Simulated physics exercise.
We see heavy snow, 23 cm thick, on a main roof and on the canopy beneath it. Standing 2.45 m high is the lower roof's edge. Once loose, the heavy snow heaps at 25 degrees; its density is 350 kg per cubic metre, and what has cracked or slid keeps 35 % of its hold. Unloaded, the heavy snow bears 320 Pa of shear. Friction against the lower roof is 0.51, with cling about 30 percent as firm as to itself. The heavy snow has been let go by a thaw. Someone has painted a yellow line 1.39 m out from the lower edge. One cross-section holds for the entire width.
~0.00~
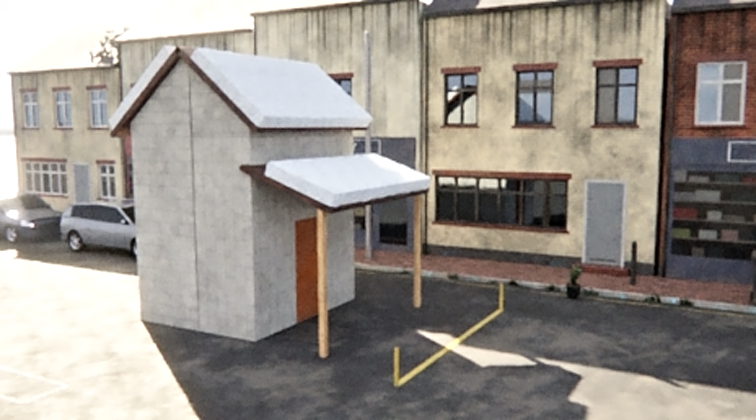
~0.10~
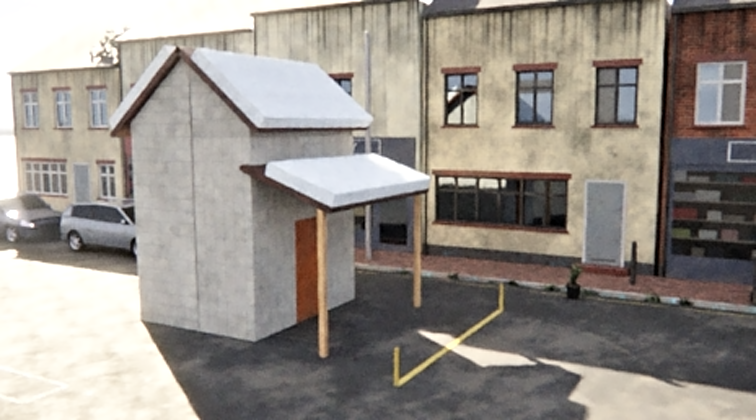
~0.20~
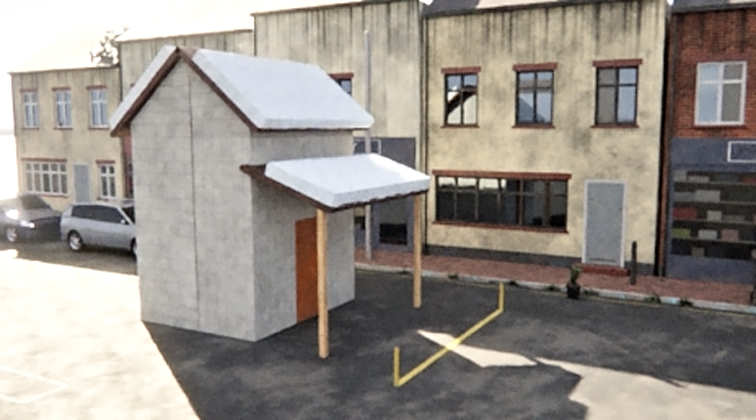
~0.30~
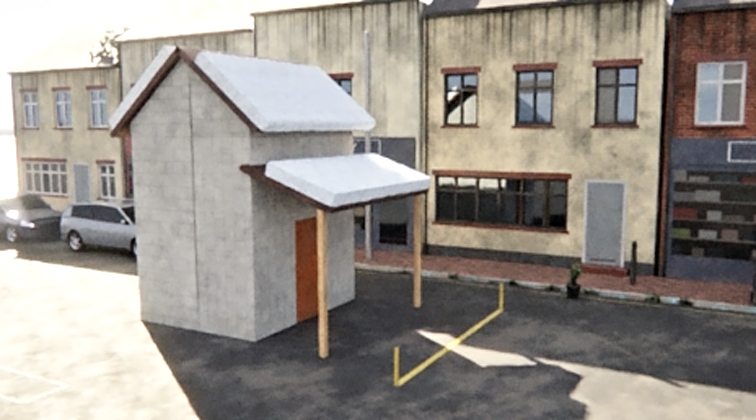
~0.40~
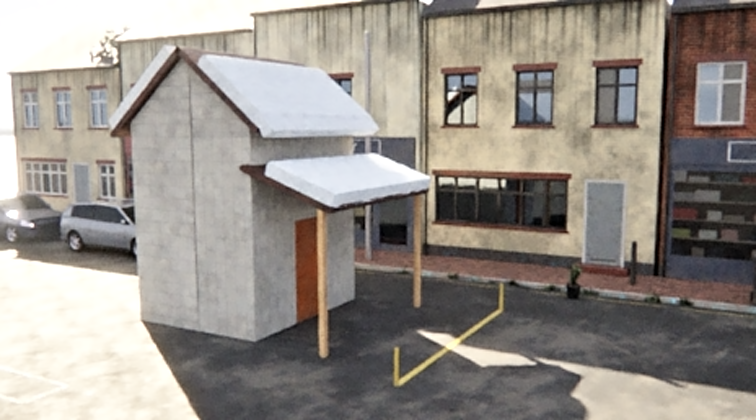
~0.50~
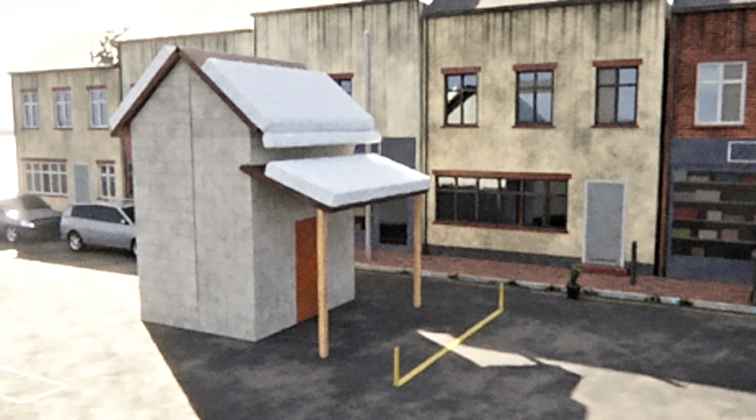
Thick white snow slides slowly down the building's main roof and over its edge, cracking.
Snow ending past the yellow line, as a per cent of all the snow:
Roughly 26 %.
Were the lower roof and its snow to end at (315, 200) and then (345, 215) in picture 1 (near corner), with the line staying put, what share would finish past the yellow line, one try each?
First 30 per cent, second 25 per cent.
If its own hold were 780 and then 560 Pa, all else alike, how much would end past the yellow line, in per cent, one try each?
It'd be some 1 percent the first time and some 6 percent the second.
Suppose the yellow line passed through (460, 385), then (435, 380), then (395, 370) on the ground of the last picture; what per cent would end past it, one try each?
About 10 %, 18 %, 35 %.
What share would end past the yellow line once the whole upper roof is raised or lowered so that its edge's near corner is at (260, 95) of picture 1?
Roughly 40 %.
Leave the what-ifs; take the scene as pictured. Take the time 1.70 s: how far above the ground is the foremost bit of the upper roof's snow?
About 2.0 m.
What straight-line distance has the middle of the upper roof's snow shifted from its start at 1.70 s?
2.6 m.
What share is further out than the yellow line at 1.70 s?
Some 0 per cent.
By 1.05 s, none is below the lower edge and 0 % is past the line.
By 1.70 s, 14 % is below the lower edge and 0 % is past the line.
By 2.35 s, 60 % is below the lower edge and 20 % is past the line.
By 3.00 s, 63 % is below the lower edge and 26 % is past the line.
By 3.50 s, at the end, 63 % is below the lower edge and 26 % is past the line.
